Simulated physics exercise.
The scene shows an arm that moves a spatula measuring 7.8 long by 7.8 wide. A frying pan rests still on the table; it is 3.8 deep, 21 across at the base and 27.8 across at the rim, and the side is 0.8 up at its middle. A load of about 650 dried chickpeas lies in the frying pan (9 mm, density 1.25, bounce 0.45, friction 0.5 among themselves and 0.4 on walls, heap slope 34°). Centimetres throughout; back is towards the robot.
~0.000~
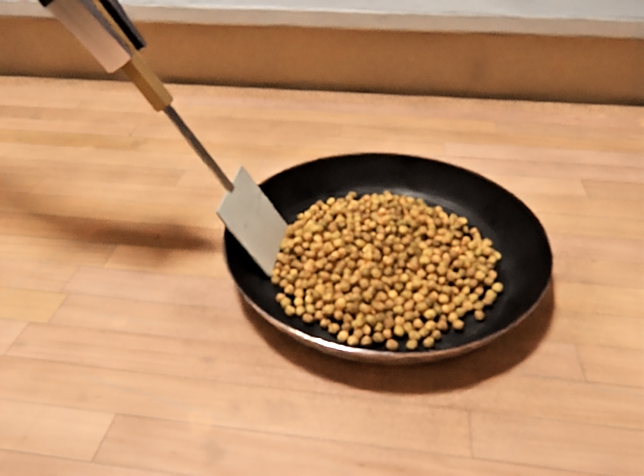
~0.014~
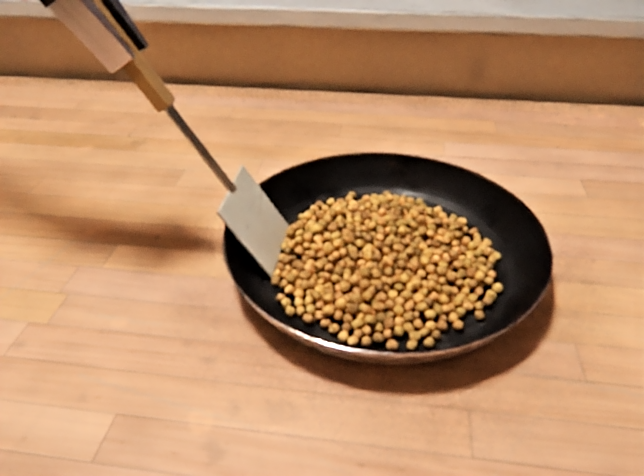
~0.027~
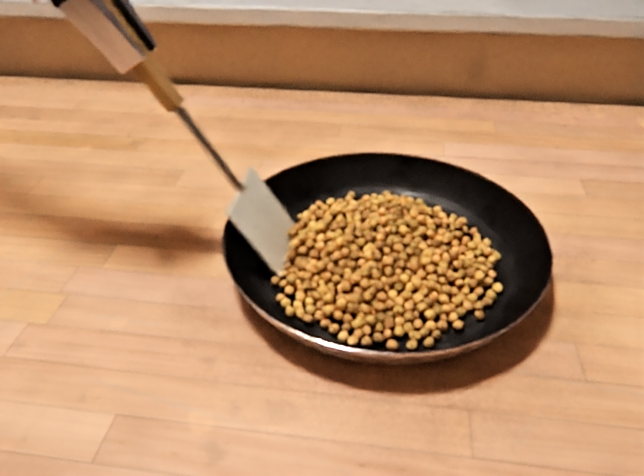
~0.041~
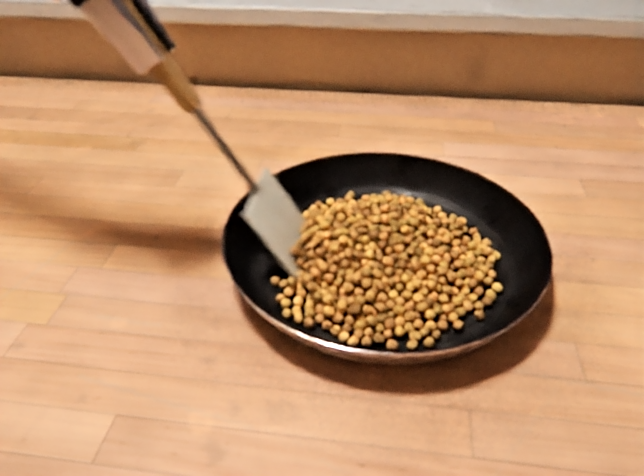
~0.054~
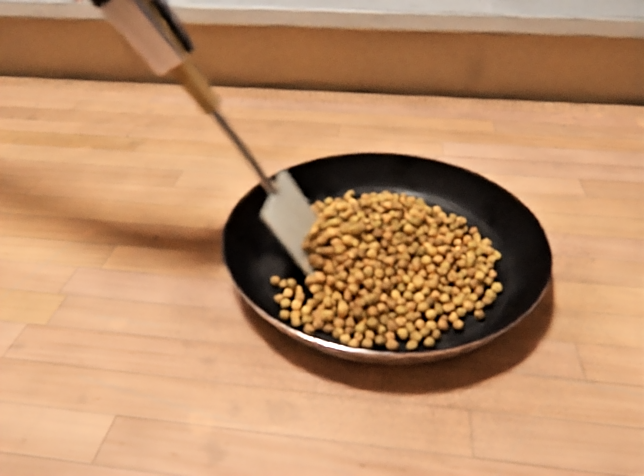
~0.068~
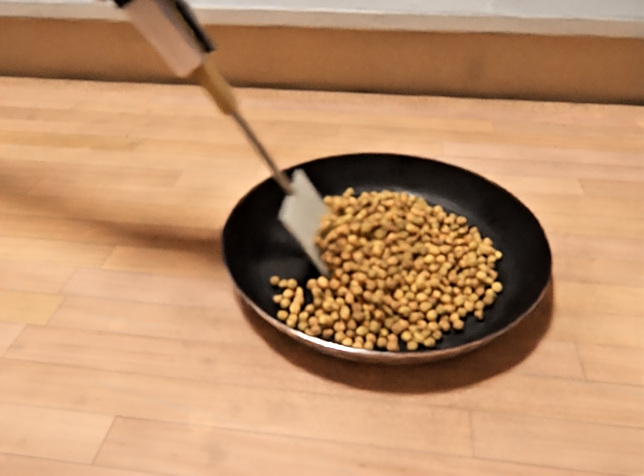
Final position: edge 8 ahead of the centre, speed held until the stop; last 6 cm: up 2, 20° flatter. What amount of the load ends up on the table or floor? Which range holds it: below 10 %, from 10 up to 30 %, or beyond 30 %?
The range below 10 %.
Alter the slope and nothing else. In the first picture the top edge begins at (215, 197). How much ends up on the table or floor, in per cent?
I'd estimate around 5 per cent.
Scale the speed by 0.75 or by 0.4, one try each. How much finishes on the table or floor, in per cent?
Estimates in order: 0 per cent, 0 per cent.
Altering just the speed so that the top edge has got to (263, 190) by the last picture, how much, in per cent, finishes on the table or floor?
That share would be about 0 percent.
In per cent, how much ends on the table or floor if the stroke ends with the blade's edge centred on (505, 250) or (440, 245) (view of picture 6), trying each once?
I'd say some 20 per cent, then some 5 per cent.
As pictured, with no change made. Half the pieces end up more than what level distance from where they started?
It comes out at about 5 cm.
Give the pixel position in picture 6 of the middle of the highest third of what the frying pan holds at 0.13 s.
Around (427, 249).
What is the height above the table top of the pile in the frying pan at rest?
It reaches around 4.5 cm.
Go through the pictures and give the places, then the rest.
Spatula top edge at (229, 187), sloping 59°; upper third of the load around (384, 251), from x 275 to 495, top at y 195; 649 in the frying pan, in the first picture.
Spatula top edge at (231, 187), sloping 59°; upper third of the load around (384, 251), from x 275 to 495, top at y 195, in the second picture.
Spatula top edge at (239, 188), sloping 59°; upper third of the load around (380, 250), from x 275 to 495, top at y 195, in the third picture.
Spatula top edge at (256, 190), sloping 59°; upper third of the load around (375, 248), from x 275 to 495, top at y 195, in the fourth picture.
Spatula top edge at (273, 191), sloping 59°; upper third of the load around (374, 246), from x 275 to 495, top at y 195, in the fifth picture.
Spatula top edge at (291, 192), sloping 59°; upper third of the load around (378, 246), from x 275 to 500, top at y 190; 649 in the frying pan, in the sixth picture.
By 0.10 s, sloping 59°, highest piece 6 above the table; 649 in the frying pan.
By 0.13 s, sloping 53°, highest piece 6 above the table; 649 in the frying pan.
By 0.35 s, sloping 39°, highest piece 4 above the table; 611 in the frying pan, 36 on the table or floor, 2 on the blade or in flight.
By 1.40 s, sloping 39°, highest piece 4 above the table; 611 in the frying pan, 38 on the table or floor.
Final count, 611 in the frying pan, 38 on the table or floor. That is 6 % on the table or floor.
